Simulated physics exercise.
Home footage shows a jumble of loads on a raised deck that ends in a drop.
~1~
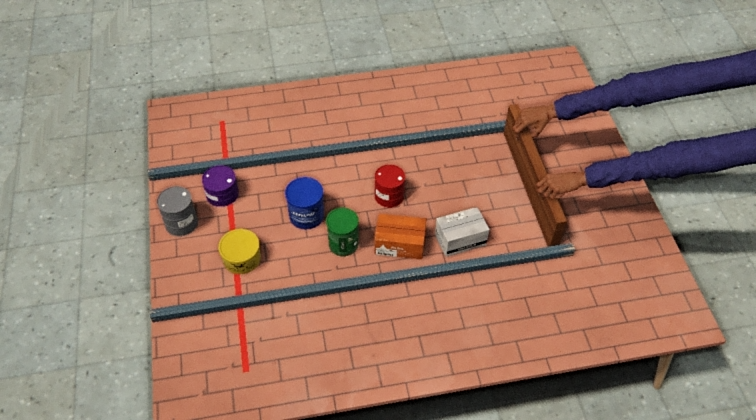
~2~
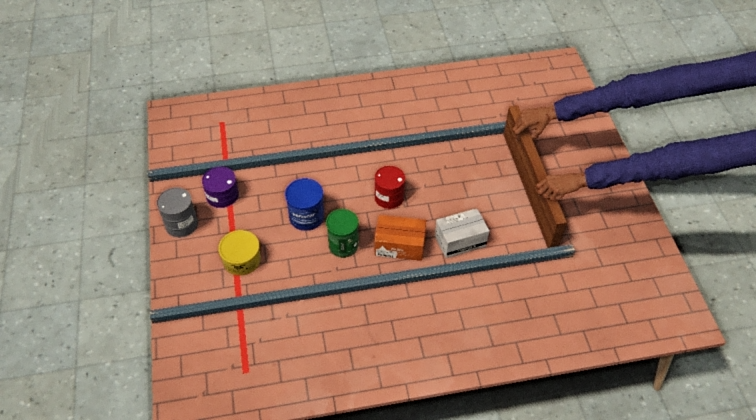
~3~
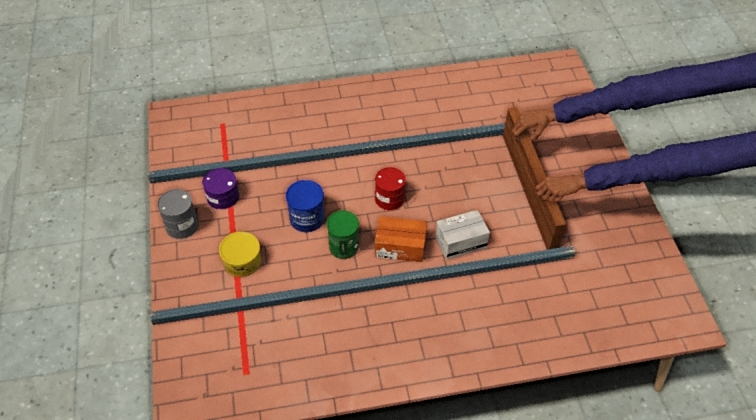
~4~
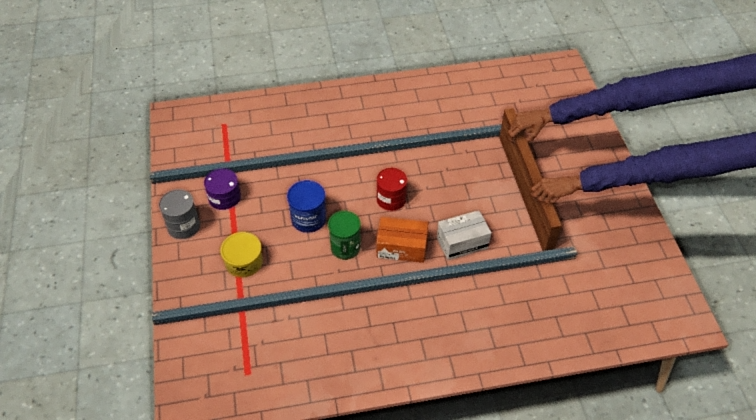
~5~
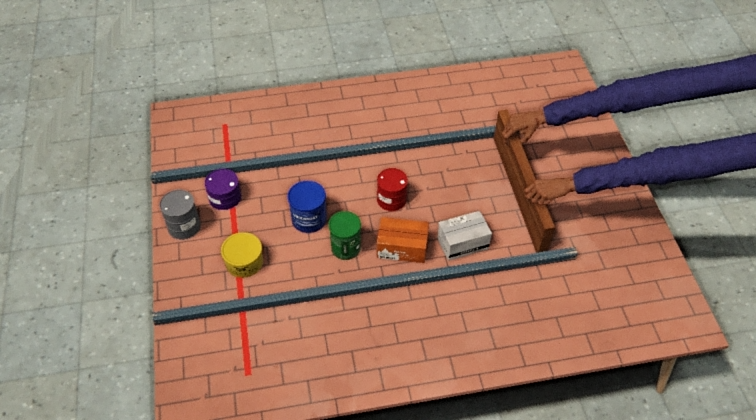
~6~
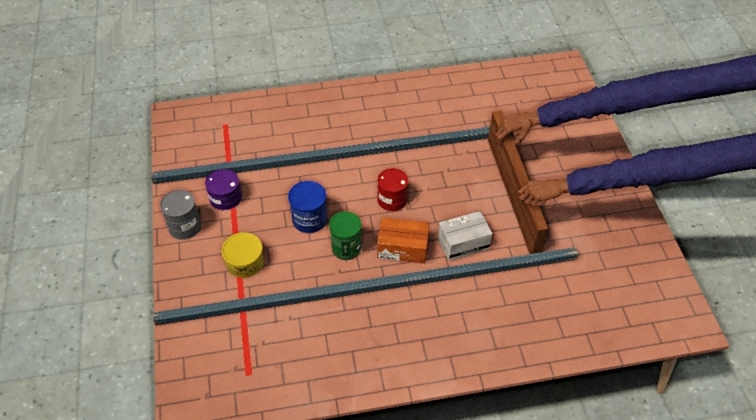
Two purple-sleeved arms slid a wooden plank slightly left between two rails on a brick-patterned tabletop, while the colourful canisters and two parcels, some near a red line of tape, stayed practically still.
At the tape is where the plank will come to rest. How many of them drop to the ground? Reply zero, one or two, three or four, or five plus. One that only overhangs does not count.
One or two.
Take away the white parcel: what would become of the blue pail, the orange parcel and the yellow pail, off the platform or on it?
I'd say the blue pail stays aboard, the orange parcel stays aboard and the yellow pail gets knocked off.
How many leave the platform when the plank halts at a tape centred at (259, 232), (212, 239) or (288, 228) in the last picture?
The counts: 2, 3 and 1.
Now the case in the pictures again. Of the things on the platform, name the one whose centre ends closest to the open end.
Orange parcel.
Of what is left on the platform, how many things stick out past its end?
It would come to 1.
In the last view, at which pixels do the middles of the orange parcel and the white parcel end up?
The orange parcel comes to rest close to (164, 281), while the white parcel rests close to (214, 271).
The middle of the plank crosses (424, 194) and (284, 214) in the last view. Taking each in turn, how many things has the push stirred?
At the one place 3, at the other 6.
Soon after, none off yet; grey canister at rest near (181, 215); purple canister at rest near (224, 190); yellow pail at rest near (243, 256).
Then, none off yet; grey canister at rest near (181, 215); purple canister at rest near (224, 190); yellow pail moved a little near (222, 258).
Further on, none off yet; grey canister at rest near (181, 215); purple canister at rest near (224, 190); yellow pail moved well along near (147, 266).
At rest, the number that fall off is one or two; fallen, green pail and yellow pail.
